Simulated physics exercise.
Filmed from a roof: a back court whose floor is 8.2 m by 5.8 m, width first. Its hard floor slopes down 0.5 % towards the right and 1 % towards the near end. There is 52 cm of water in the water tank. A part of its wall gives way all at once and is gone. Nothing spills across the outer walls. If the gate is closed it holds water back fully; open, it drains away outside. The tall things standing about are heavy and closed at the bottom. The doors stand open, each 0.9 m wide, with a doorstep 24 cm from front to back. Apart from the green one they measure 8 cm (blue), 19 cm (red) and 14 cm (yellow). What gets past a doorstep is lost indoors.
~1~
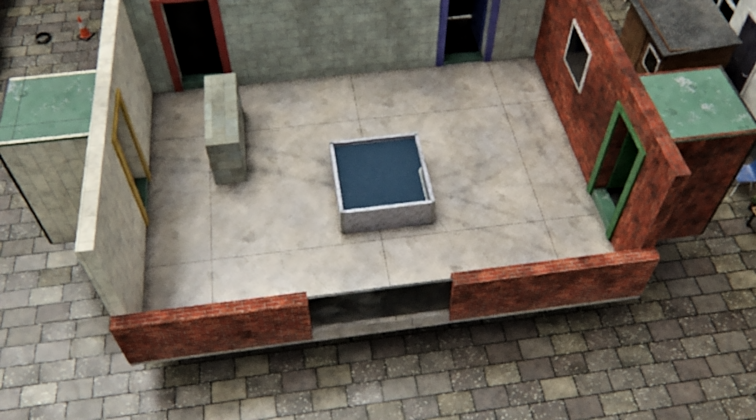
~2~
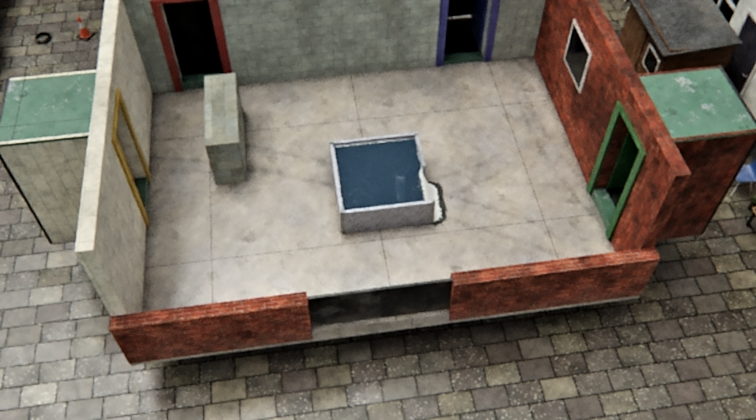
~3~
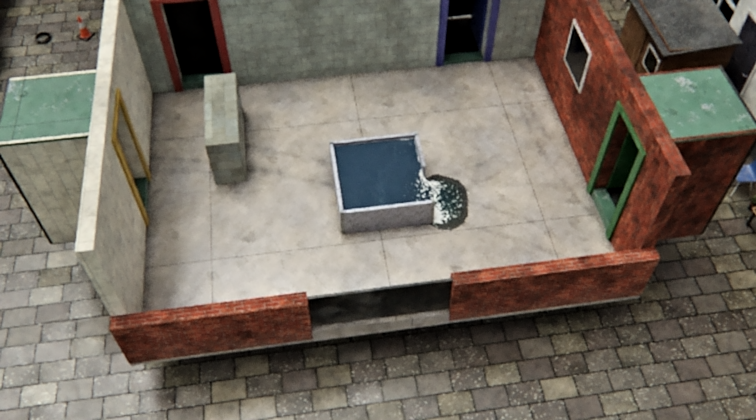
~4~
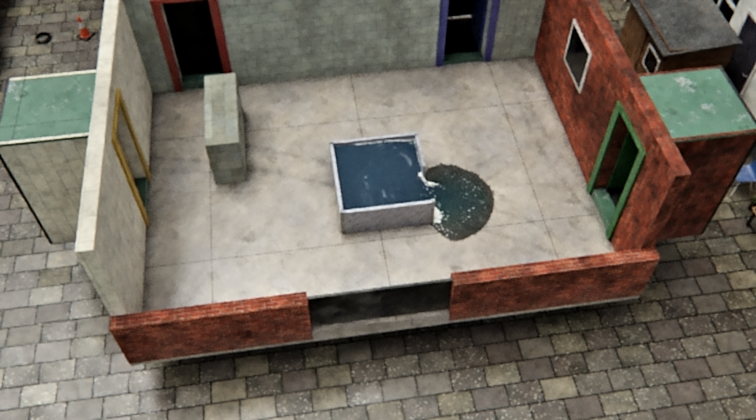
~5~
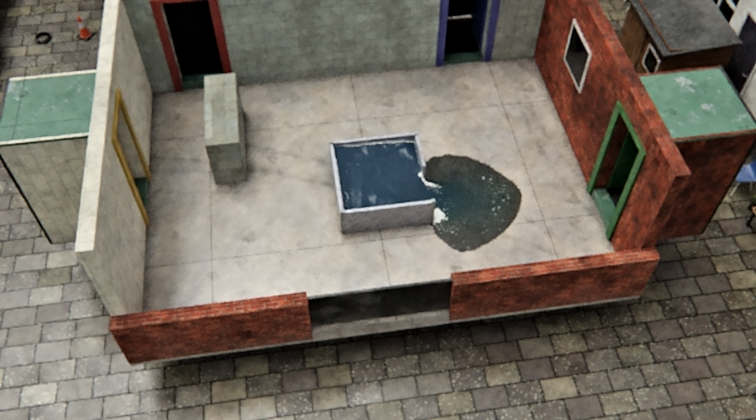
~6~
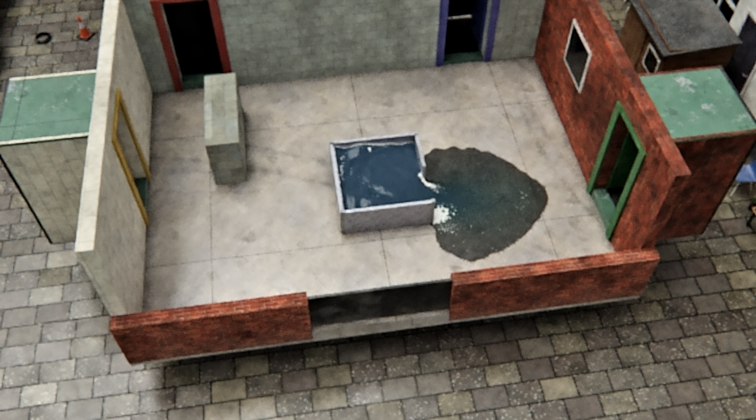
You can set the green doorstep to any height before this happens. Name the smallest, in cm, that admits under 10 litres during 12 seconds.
It would have to be roughly 15 cm high.
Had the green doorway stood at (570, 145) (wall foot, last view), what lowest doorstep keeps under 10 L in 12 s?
Roughly 11.0 cm.
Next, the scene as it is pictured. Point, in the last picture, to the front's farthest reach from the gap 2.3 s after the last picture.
Around (530, 57).
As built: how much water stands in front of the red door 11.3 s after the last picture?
Roughly 0.0 cm deep.
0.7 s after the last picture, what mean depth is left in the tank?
About 35 cm.
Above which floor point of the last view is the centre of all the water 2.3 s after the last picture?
Around (474, 198).
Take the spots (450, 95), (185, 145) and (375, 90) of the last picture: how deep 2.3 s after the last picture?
About 0, 0 and 0 cm.
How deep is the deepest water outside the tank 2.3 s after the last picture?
Up to some 20 cm.
Then, 0.7 s after the last picture water covers 20 % of the floor, deepest (28 cm) near (435, 207); 15 cm at the green door, 0 litres in over its 20 cm doorstep.
Then, 2.3 s after the last picture water covers 25 % of the floor, deepest (20 cm) near (621, 278); 16 cm at the green door, 0 litres in over its 20 cm doorstep.
Then, 11.3 s after the last picture water covers 80 % of the floor, deepest (8 cm) near (611, 280); 6 cm at the green door, 0 litres in over its 20 cm doorstep.
At the green door as built, the water peaked near 20 cm, 1.1 s after the last picture.
Run again over the same 12 s with other heights there, 23 litres in over 13 cm, 2 litres over 17.5 cm. The limit of 10 litres is kept from about 15 cm up.
